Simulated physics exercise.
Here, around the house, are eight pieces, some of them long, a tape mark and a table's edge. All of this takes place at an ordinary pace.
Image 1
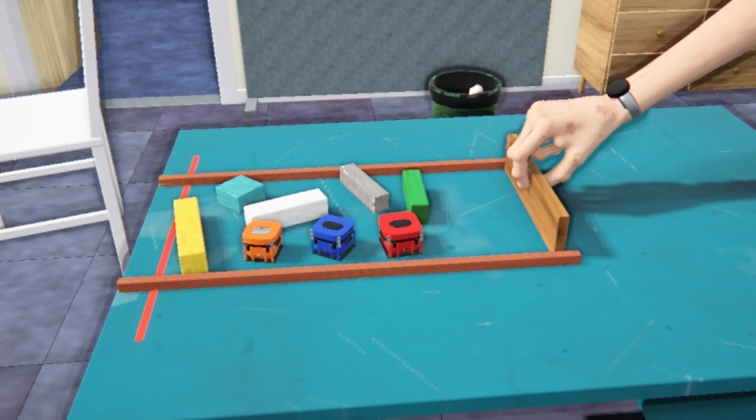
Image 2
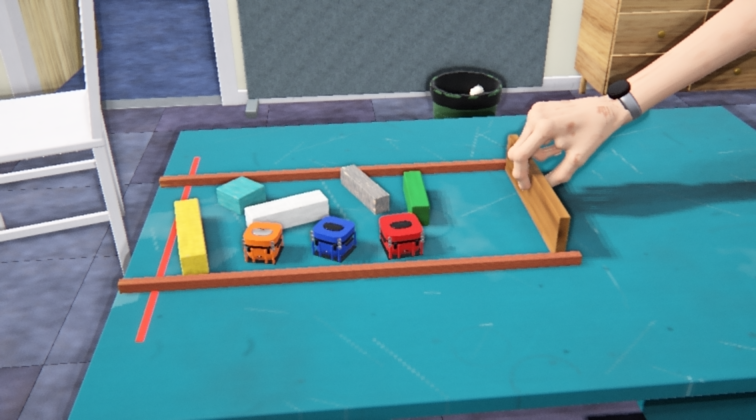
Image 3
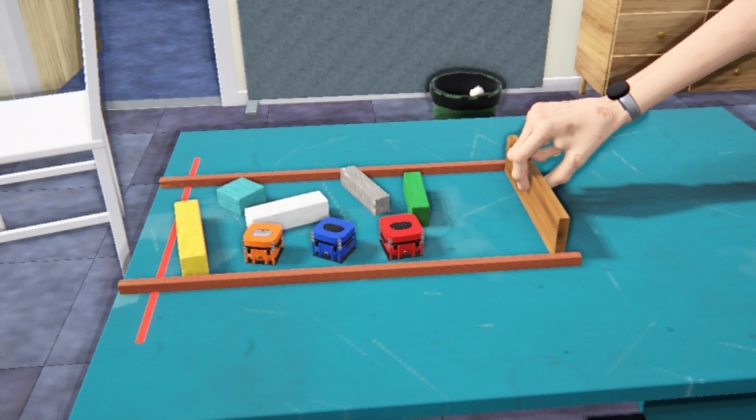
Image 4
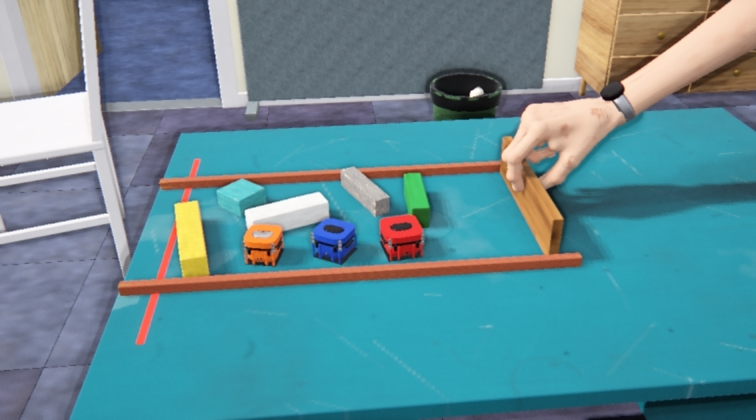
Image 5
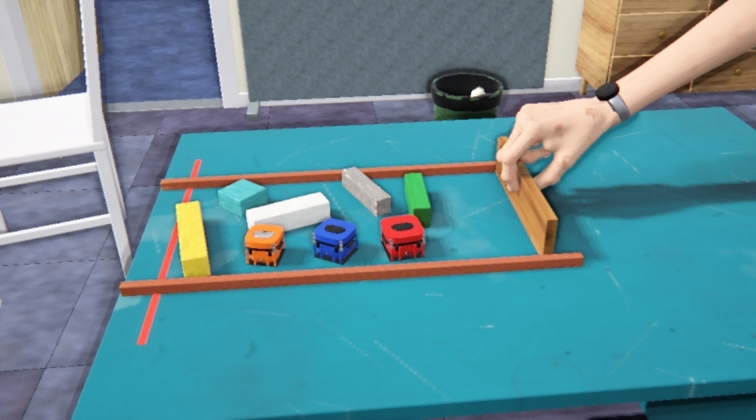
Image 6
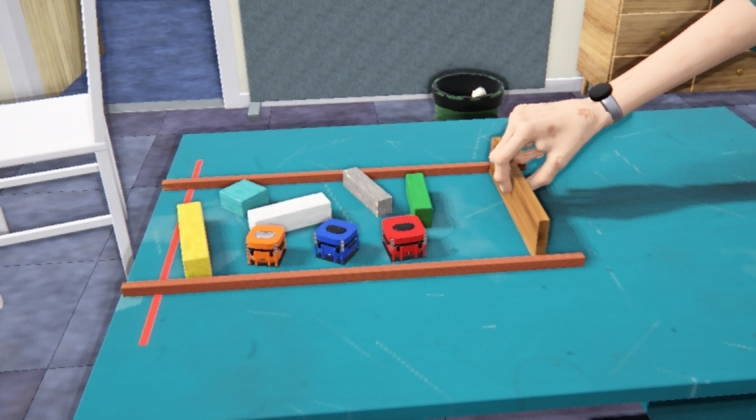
A hand wearing a dark wristwatch grips an upright wooden board at the right of a teal table, seen from above at an angle inside a house. Between two brown rails lie yellow, turquoise, white, grey and green blocks, with orange, blue and red cases in front and red tape at left. The hand slides the board slightly left while the pieces stay put and the view barely shifts.
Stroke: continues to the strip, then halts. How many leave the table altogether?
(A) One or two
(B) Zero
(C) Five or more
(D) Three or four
C, five or more.
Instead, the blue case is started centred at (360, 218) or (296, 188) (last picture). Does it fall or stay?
Lab note - blue case, try one ends off, try two ends off.
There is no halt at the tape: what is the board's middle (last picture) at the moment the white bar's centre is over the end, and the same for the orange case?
The middle would be close to (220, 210) and then close to (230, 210).
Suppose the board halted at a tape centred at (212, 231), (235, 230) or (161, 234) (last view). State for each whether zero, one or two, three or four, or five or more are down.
Place one: Three or four; place two: One to two; place three: Five or over.
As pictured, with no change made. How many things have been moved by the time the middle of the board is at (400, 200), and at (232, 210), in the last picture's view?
3, then 8.
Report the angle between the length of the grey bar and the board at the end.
Roughly 0°.
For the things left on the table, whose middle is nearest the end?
The grey bar is foremost.
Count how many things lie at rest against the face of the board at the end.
The number is 2.
A little later, none off yet; yellow bar at rest near (194, 239); turquoise block at rest near (244, 198); orange case at rest near (267, 246).
Next, none off yet; yellow bar shifted a little near (154, 244); turquoise block shifted a little near (226, 199); orange case shifted well along near (192, 253).
When it is over, the number that fall off is five or more; down, blue case, white bar, orange case, turquoise block and yellow bar.
